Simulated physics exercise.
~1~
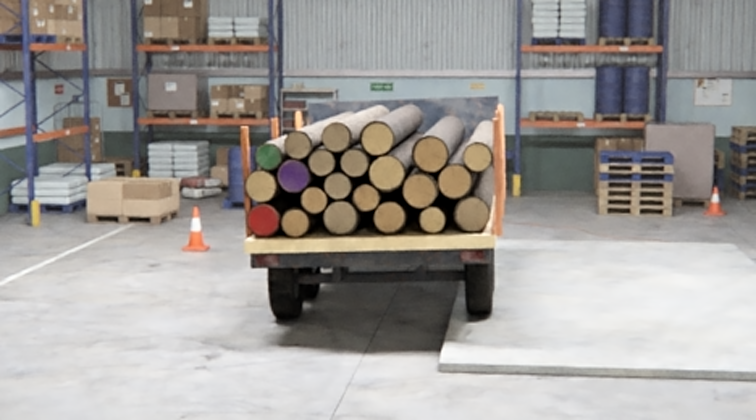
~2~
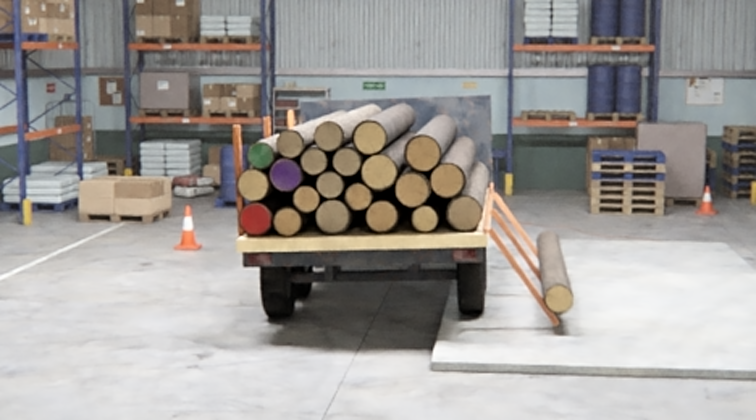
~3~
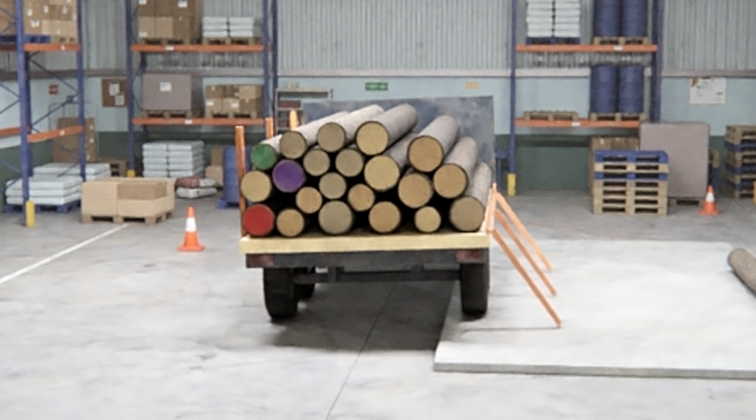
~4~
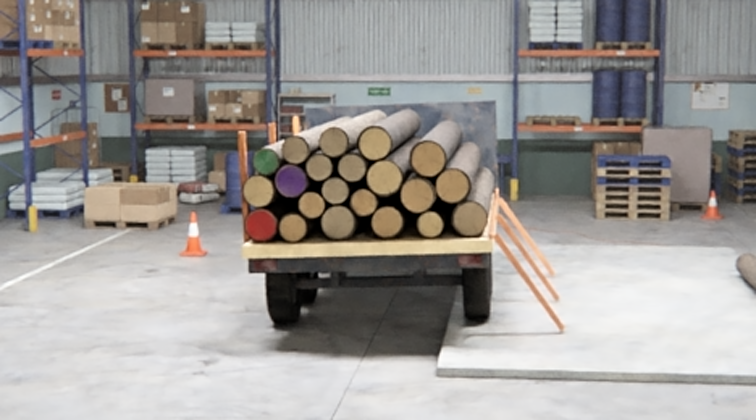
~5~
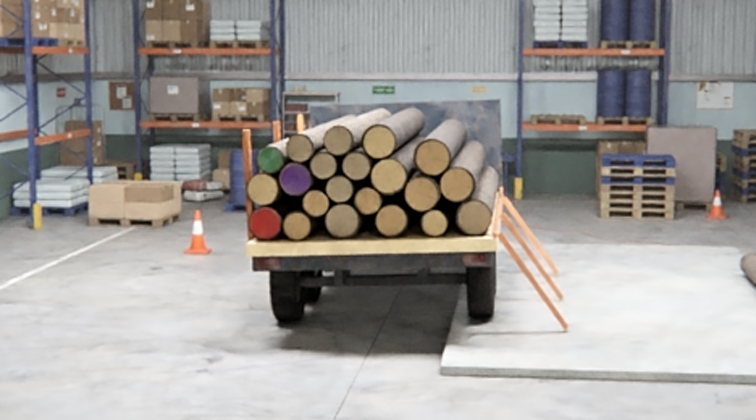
We see a trailer stacked with logs, their ends facing us and a few coloured red, purple and green, when the right-hand posts drop outward and one log rolls off to the right across the floor, while the rest of the pile stays on the deck.
